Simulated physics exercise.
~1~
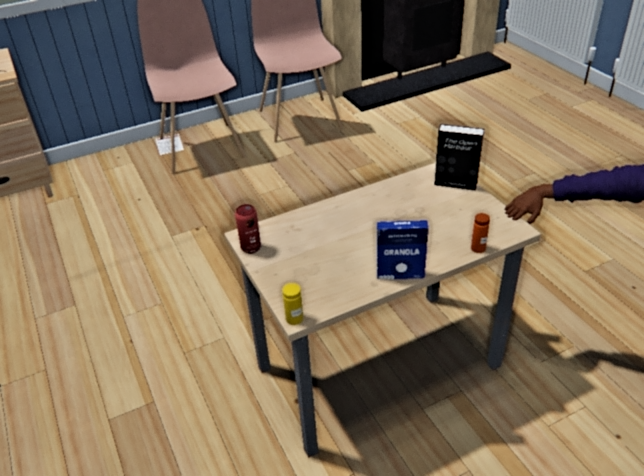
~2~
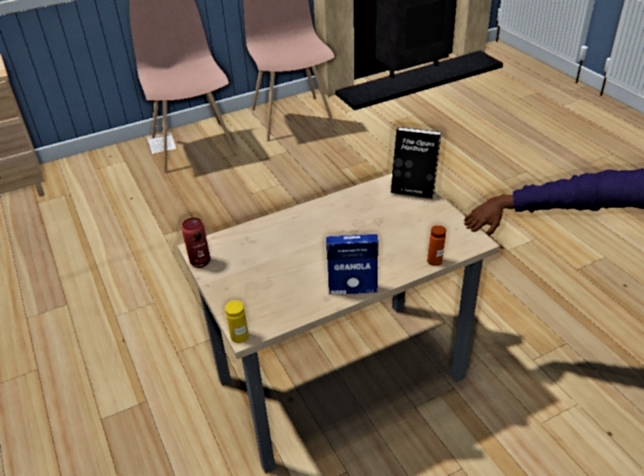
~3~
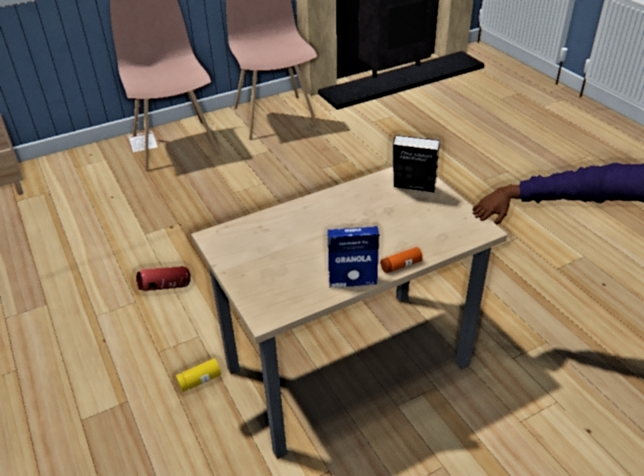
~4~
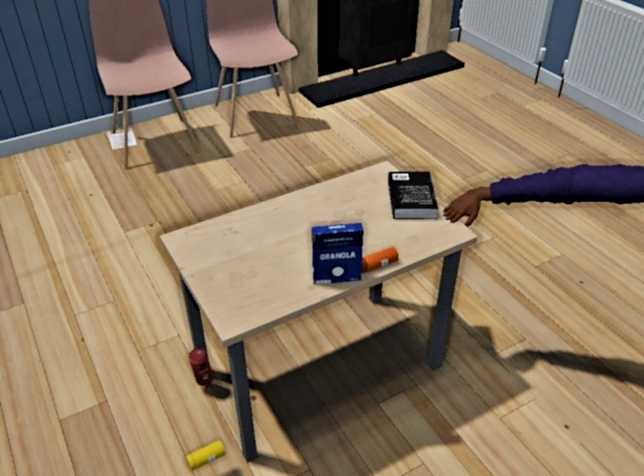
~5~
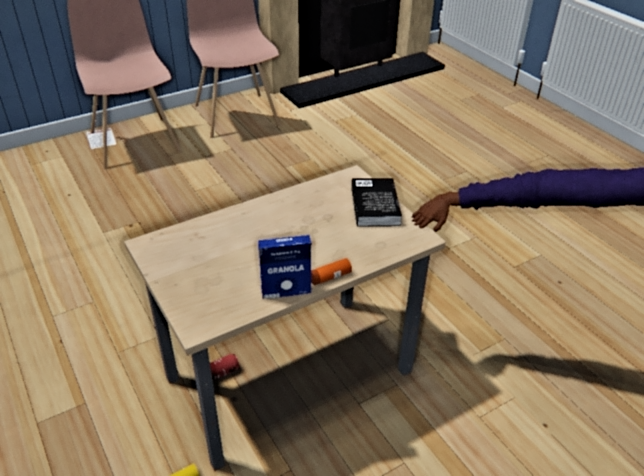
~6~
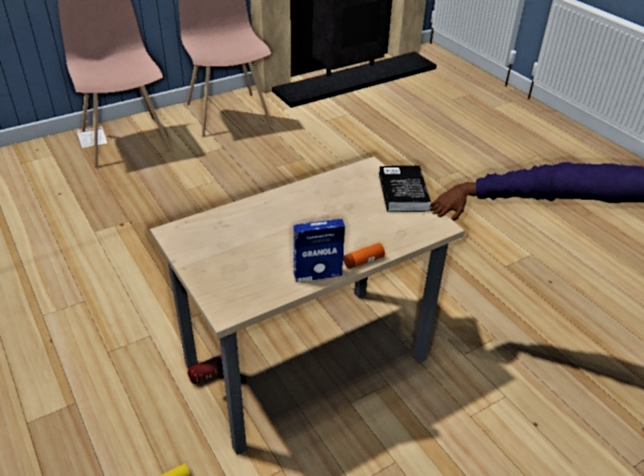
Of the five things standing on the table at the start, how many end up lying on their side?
Four of them end up lying on their side. They are the black book, the orange shaker, the yellow shaker and the red can.
